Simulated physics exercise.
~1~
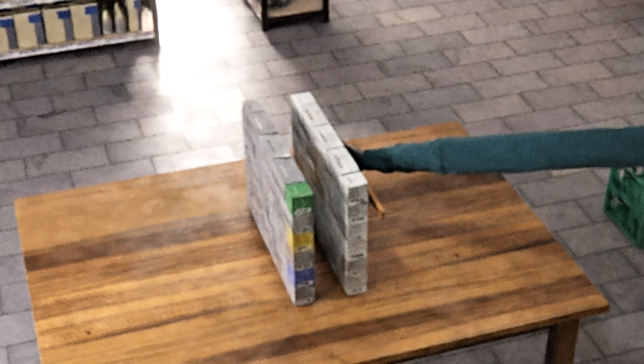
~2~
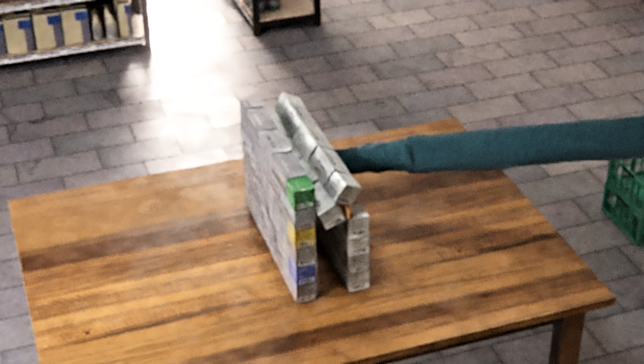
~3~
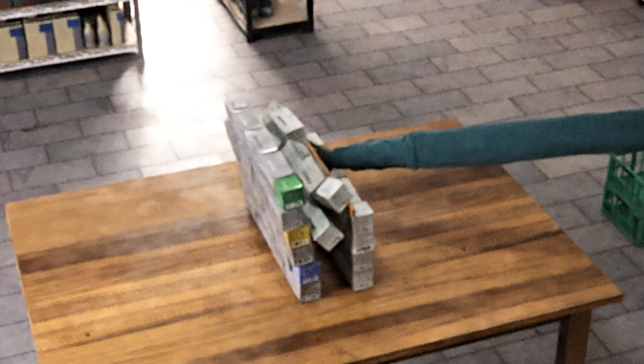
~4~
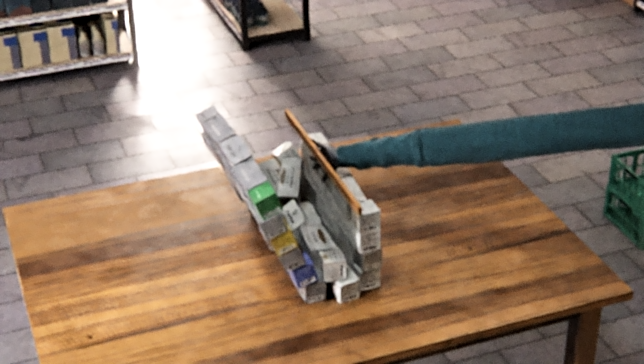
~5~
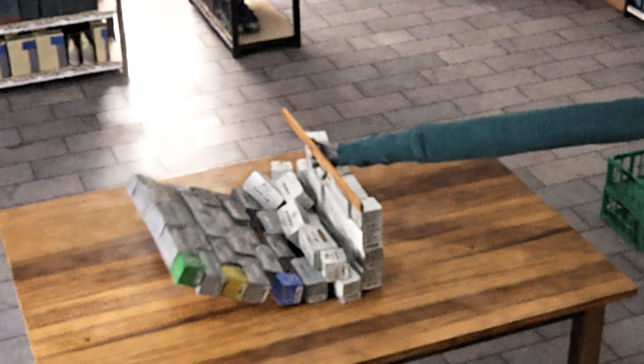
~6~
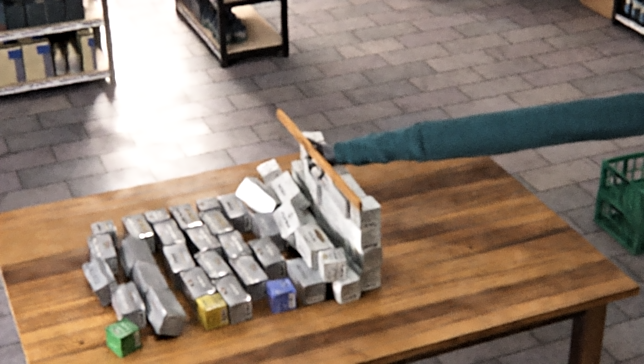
A teal-sleeved arm pushed a wooden batten against one of two upright walls of small pale packets, which broke apart into the other and toppled it leftward, leaving packets, including the green, yellow and blue ones, strewn across the wooden table.
